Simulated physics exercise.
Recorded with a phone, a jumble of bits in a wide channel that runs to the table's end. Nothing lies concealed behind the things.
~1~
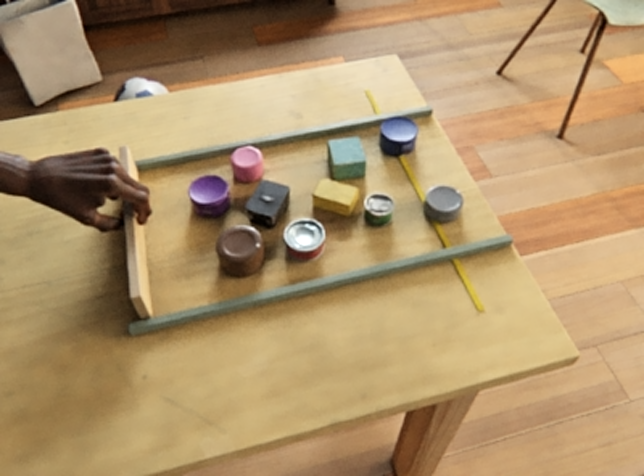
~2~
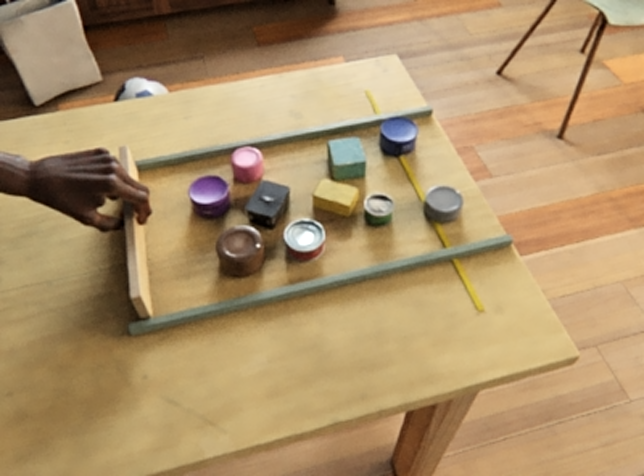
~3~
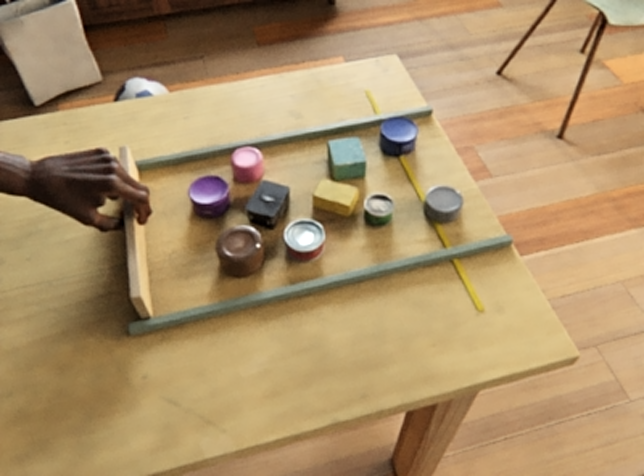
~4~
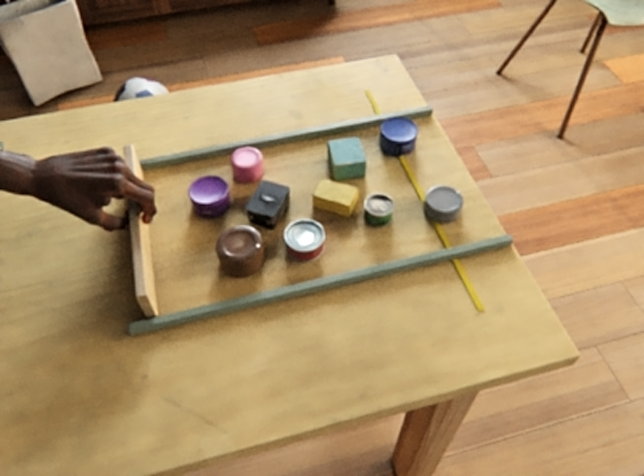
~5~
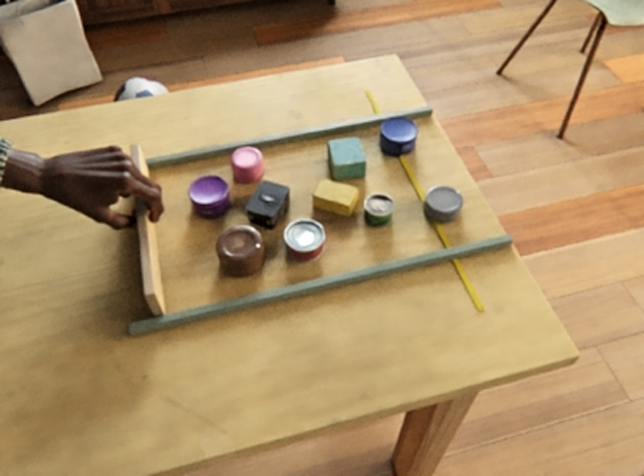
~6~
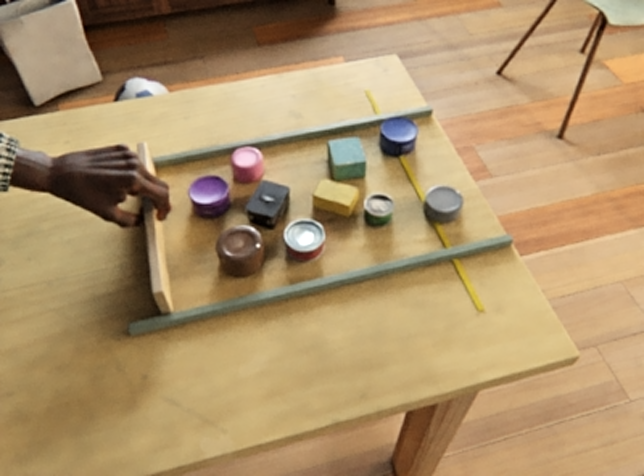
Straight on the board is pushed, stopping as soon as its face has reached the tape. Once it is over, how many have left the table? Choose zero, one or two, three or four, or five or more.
One or two of them have left the table.
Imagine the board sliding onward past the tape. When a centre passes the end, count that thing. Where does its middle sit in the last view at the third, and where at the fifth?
About (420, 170), then (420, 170).
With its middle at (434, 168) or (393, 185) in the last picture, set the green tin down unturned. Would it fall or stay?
First: Gone; second: Gone.
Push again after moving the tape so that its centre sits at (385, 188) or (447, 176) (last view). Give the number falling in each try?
First try 0, second try 6.
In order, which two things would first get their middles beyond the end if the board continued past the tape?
The order is the grey lid, then the blue tub.
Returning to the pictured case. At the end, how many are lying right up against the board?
Count recorded: 4.
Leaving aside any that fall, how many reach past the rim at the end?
Counting them gives 4.
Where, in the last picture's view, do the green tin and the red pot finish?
The first sits around (479, 188), while the other sits around (495, 221).
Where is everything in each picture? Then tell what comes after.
Grey lid (443, 204); blue tub (398, 137); green tin (379, 210); board (134, 227); tape (415, 182), in the first picture.
Blue tub (398, 137); yellow block (335, 197), in the second picture.
Green tin (379, 210); pink lid (248, 165), in the third picture.
Grey lid (443, 204); turquoise block (347, 159), in the fourth picture.
Blue tub (398, 137); red pot (305, 241), in the fifth picture.
Grey lid (443, 204); blue tub (398, 137); green tin (379, 210); board (153, 223); tape (415, 182), in the sixth picture.
Early on, none off yet; grey lid at rest near (443, 204); blue tub at rest near (398, 137); green tin at rest near (379, 210).
Finally, the number that fall off is one or two; lost, blue tub and grey lid.
